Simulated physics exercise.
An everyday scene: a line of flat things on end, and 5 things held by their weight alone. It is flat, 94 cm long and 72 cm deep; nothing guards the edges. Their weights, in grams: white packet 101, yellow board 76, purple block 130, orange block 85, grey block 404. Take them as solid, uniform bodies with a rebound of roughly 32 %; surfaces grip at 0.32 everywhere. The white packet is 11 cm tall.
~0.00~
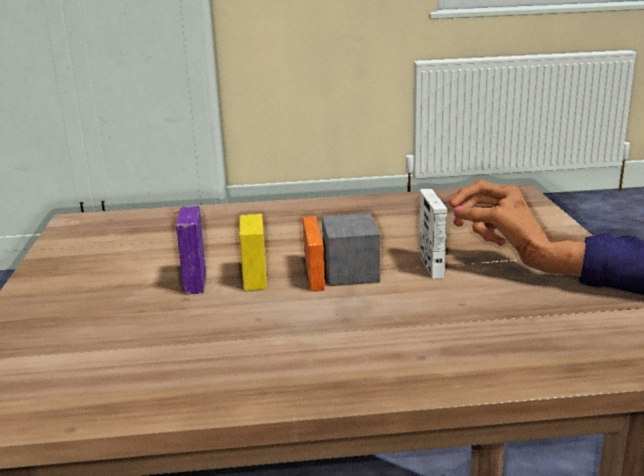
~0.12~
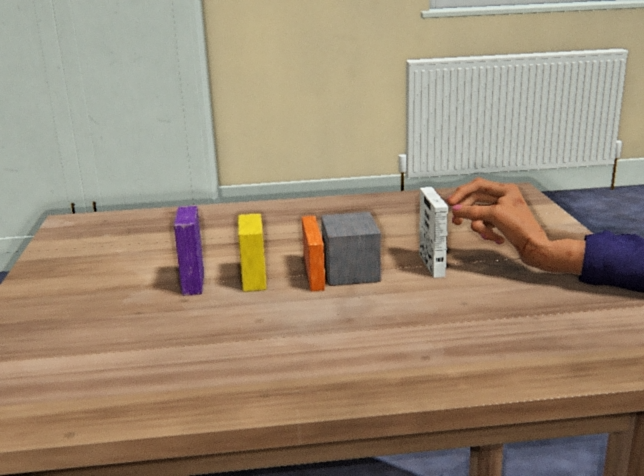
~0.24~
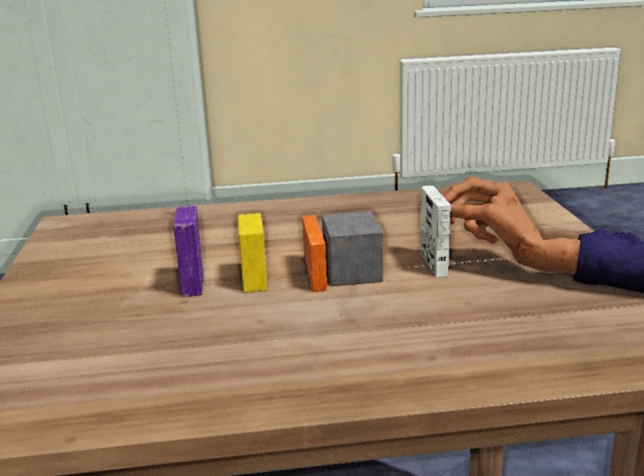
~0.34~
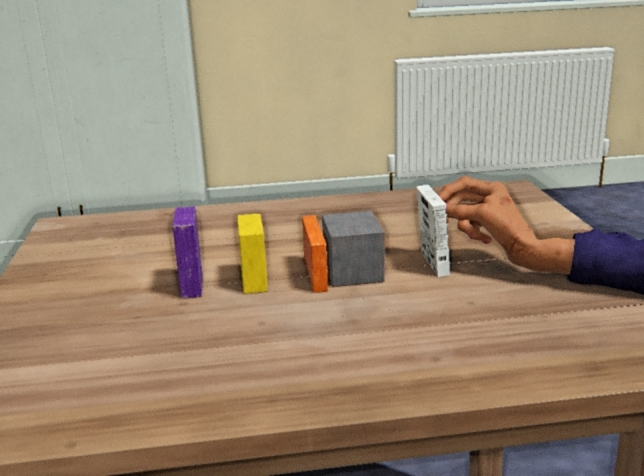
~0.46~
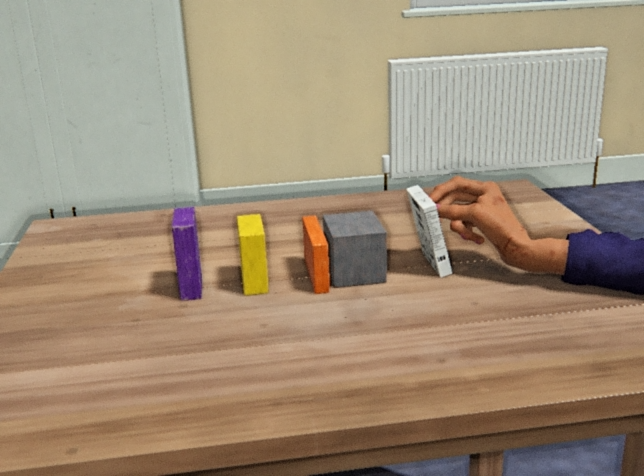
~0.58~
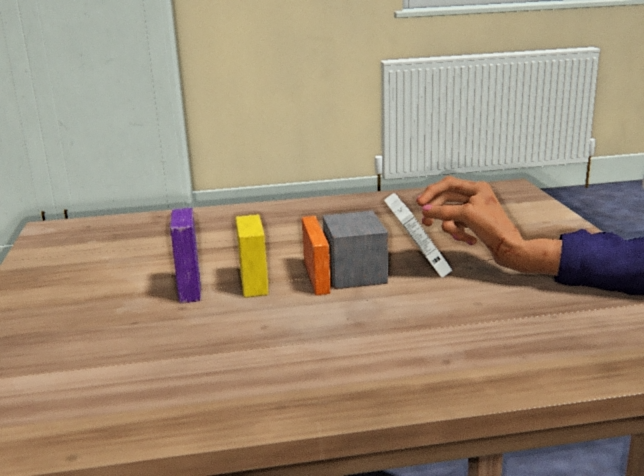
A hand pushes the upright white packet, and it leans left toward the grey block.
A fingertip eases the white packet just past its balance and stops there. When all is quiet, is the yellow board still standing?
The yellow board is still upright.
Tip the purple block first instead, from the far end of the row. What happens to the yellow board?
The yellow board topples.
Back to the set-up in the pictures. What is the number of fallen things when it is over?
In all, 1.
After 0.78 s, white packet 63° over.
After 0.88 s, white packet 88° over.
After 0.98 s, white packet 90° over.
At rest (1.5 s), all 3 in place, give or take 5 cm. Seen from the same camera at the end, yellow board near (252, 256).
